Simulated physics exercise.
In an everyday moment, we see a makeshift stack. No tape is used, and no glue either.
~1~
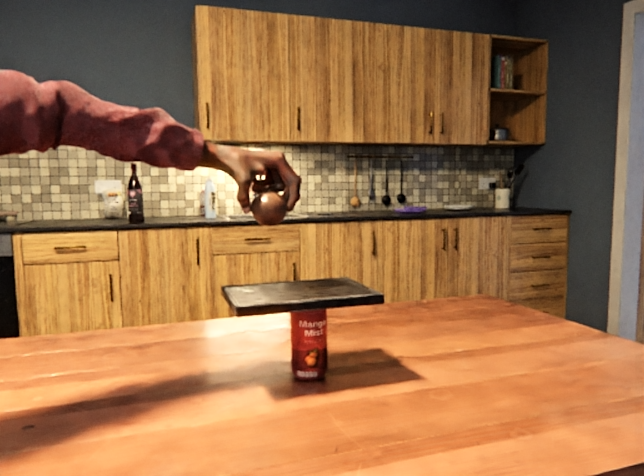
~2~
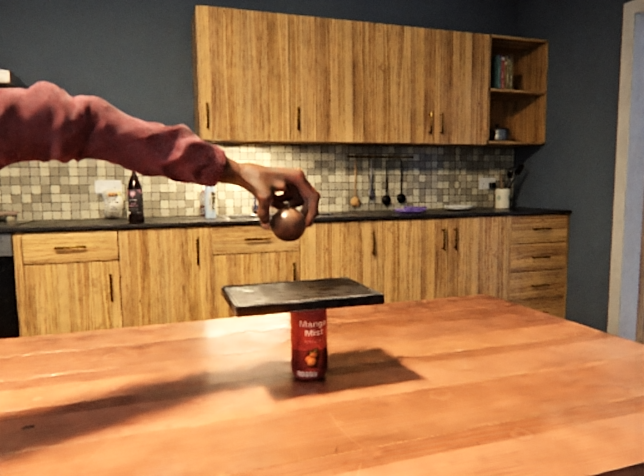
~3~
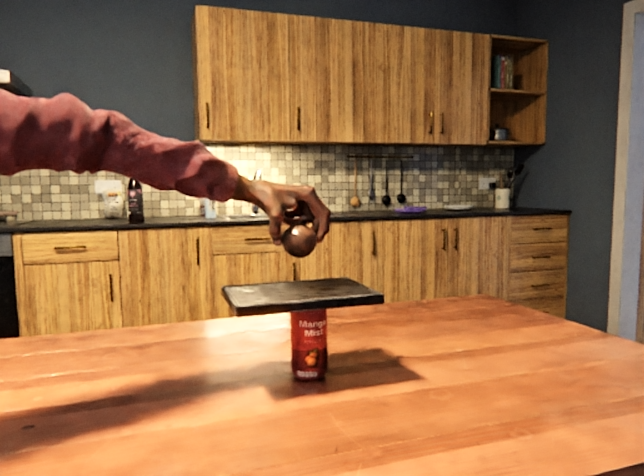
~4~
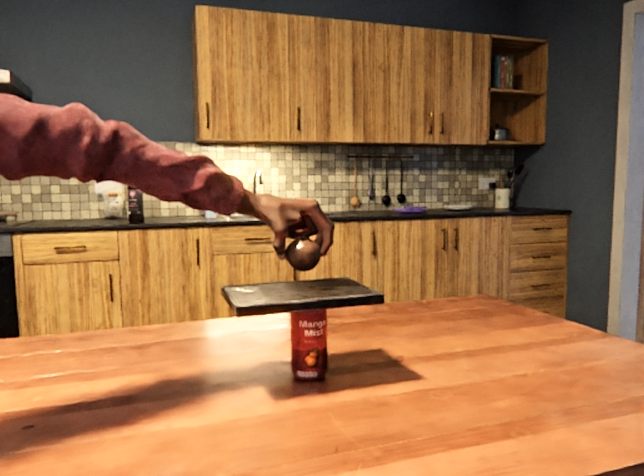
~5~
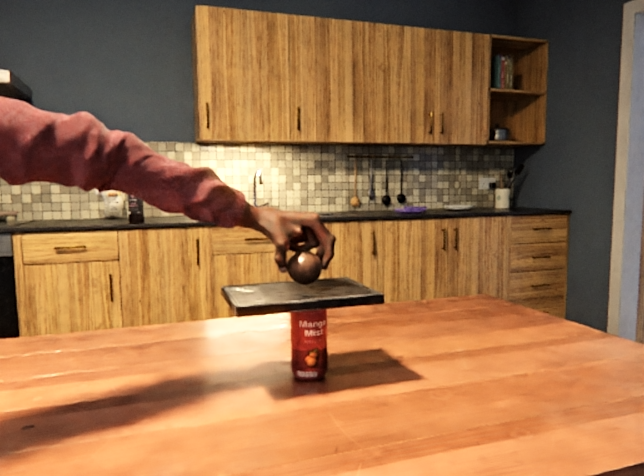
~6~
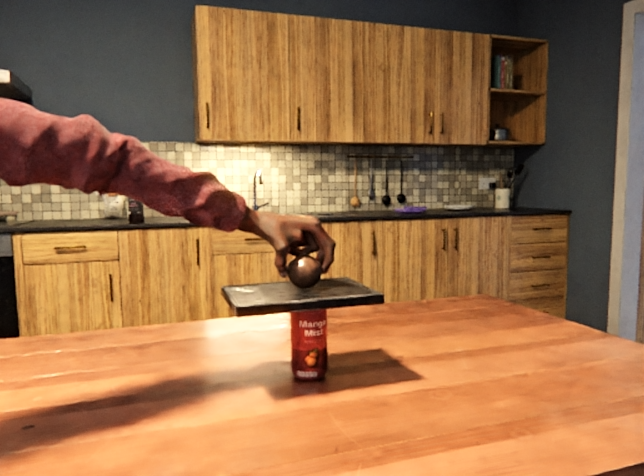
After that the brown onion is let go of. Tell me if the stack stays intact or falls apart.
Ah, it stays steady all along.
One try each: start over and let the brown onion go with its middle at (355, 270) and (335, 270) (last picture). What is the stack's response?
It does not fall the first time and does not fall the second time.
Then, 0.30 s later than the last frame, all is still.
Then, 0.70 s later than the last frame, brown onion resting near (304, 272).
When it is over, all 3 as before. End places, in pixels of the last picture, brown onion near (304, 272). The stack keeps its balance.
